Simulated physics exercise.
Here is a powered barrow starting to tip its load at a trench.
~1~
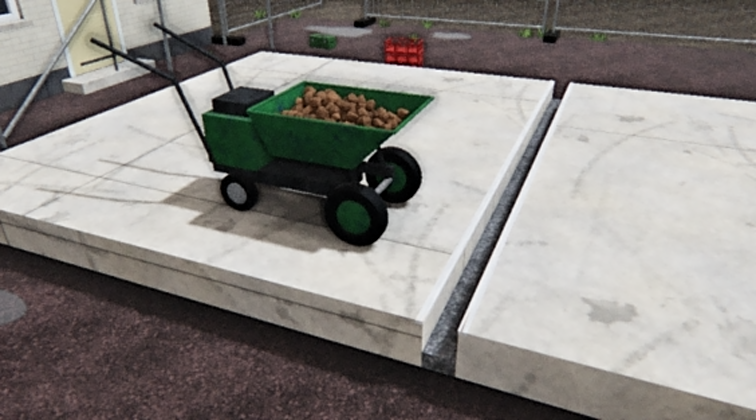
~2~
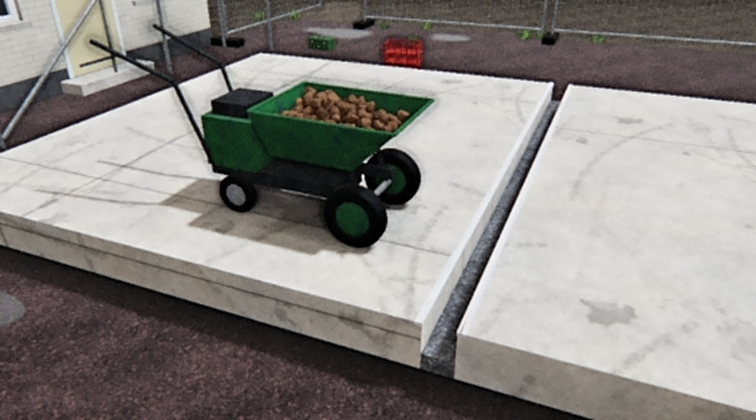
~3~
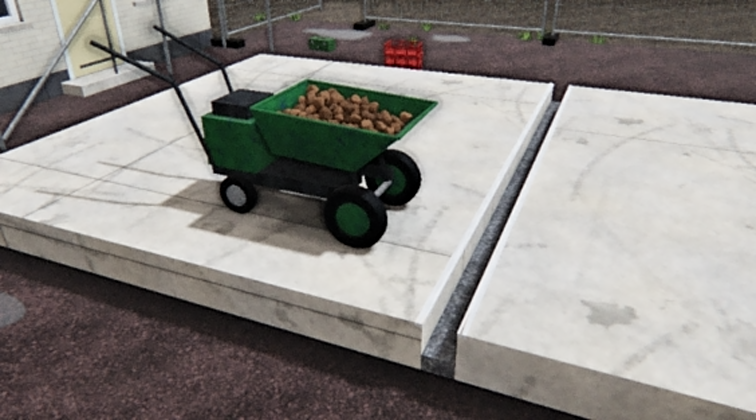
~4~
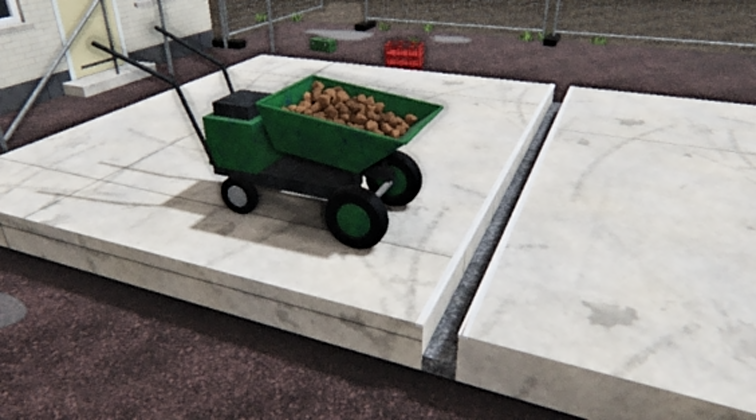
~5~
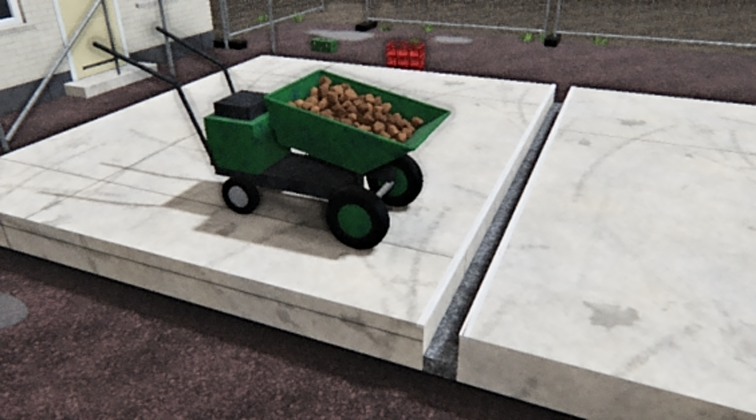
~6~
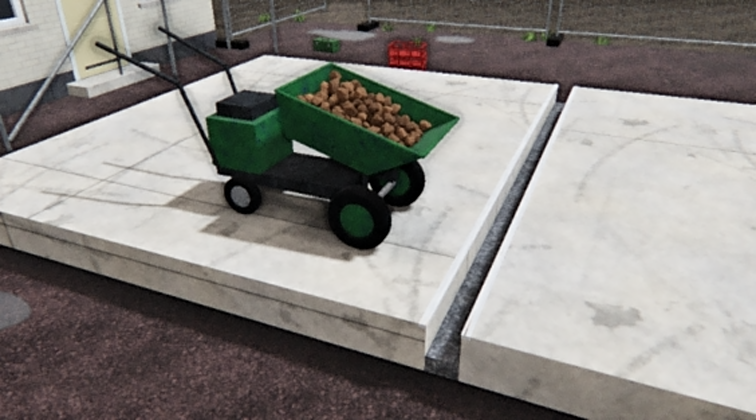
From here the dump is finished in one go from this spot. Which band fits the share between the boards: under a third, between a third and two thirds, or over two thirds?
The trench ends with between a third and two thirds of it.
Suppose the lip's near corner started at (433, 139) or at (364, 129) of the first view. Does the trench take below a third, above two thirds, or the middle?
The first try: Less than a third. The second: One to two thirds.
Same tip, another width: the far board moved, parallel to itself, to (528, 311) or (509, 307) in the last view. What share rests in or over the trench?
First some 100, then 90 per cent.
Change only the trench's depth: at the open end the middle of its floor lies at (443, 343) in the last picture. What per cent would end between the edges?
Roughly 30 in a hundred.
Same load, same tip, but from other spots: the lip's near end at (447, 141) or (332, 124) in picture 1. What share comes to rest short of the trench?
In turn 0 and 40 in a hundred.
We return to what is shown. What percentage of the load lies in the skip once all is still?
Some 20 per cent.
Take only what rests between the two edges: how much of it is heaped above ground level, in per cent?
Close to 15 per cent.
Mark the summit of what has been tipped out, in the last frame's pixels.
At about (516, 235).
Just after the last frame, skip tipped steeply; every one in the skip.
A moment on, skip tipped right over; roughly half in the skip; roughly a quarter in or heaped over the trench; roughly a quarter beyond it; just a few falling.
Further on, skip tipped right over; roughly a quarter in the skip; just a few short of the trench; roughly half in or heaped over the trench; roughly a third beyond it.
When it is over, skip tipped right over; roughly a quarter in the skip; just a few short of the trench; roughly half in or heaped over the trench; roughly a third beyond it.
